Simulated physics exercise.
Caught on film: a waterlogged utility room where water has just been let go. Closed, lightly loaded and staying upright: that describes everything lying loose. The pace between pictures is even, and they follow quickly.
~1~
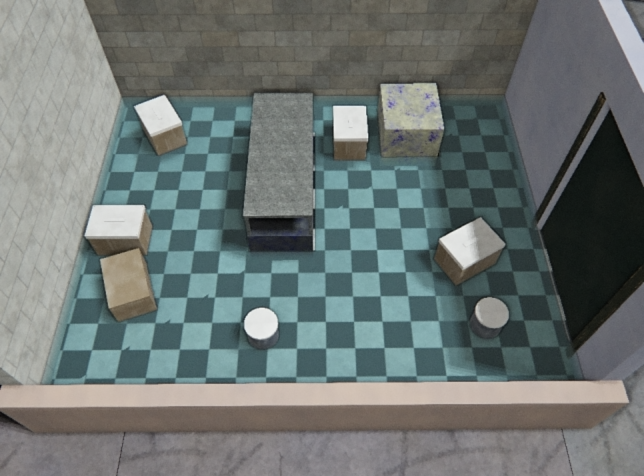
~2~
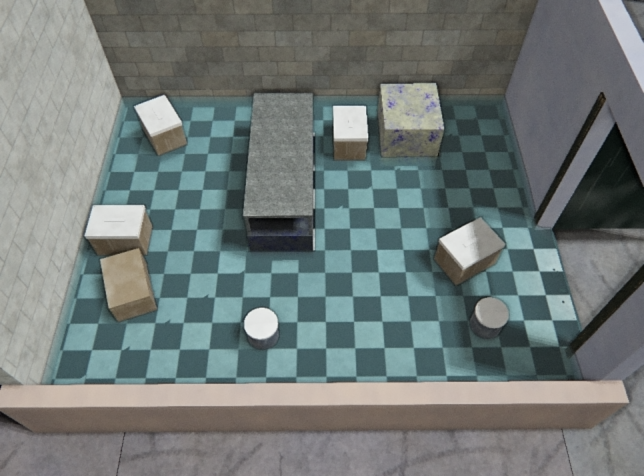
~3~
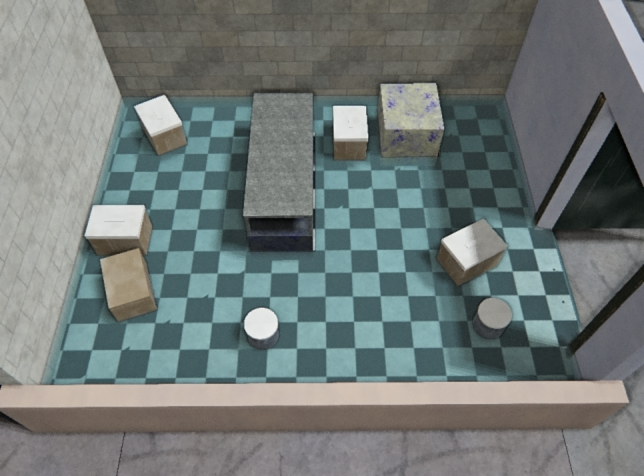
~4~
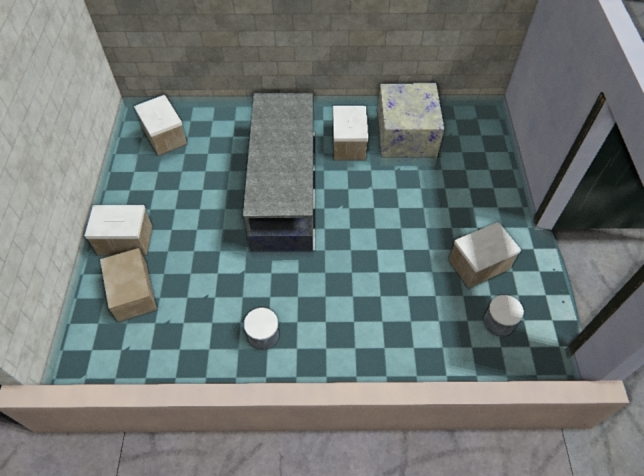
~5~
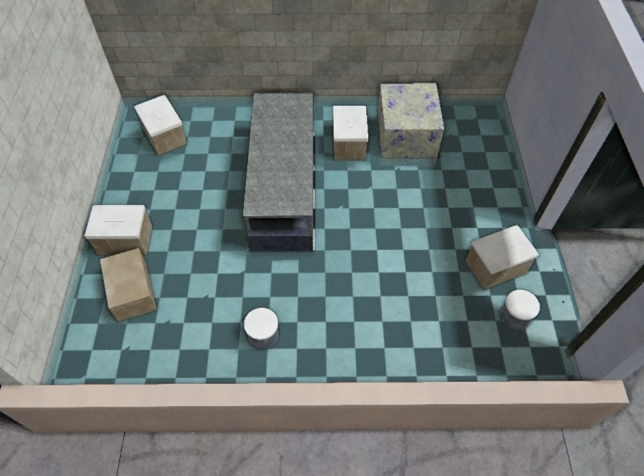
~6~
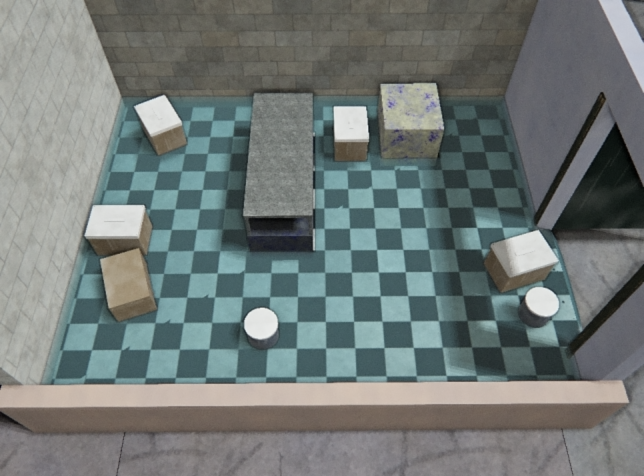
In a room with a green checkered floor, the dark panel in the right-hand doorway disappeared, and then a box and a small round container slid a short way right together while everything else stayed put.
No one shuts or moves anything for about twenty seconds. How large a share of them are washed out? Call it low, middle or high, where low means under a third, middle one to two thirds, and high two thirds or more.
Middle.
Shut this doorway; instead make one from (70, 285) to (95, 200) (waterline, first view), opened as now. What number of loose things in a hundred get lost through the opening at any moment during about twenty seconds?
It comes to some 60 per cent of the lot.
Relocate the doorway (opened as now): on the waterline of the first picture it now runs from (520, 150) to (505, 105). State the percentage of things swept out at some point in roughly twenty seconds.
My estimate is some 30 percent.
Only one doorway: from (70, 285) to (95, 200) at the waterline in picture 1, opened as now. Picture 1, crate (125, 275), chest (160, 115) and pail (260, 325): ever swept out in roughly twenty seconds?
In the order given: Escapes, escapes, escapes.
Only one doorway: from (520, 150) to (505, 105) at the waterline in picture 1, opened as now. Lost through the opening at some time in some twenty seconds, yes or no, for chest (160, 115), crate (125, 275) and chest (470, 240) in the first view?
In turn: Still in, inside, gone.
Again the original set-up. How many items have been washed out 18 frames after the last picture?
All told, it is 2.
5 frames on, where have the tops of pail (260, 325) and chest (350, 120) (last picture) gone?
Roughly (308, 327), then (364, 149).
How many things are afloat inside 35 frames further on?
I count 3.
A moment on, 2 of 7 are out; 5 afloat.
Next, 2 of 7 are out; 5 afloat.
Later, 4 of 7 are out; 3 afloat.
In the end, 4 of 7 are out; 3 afloat.
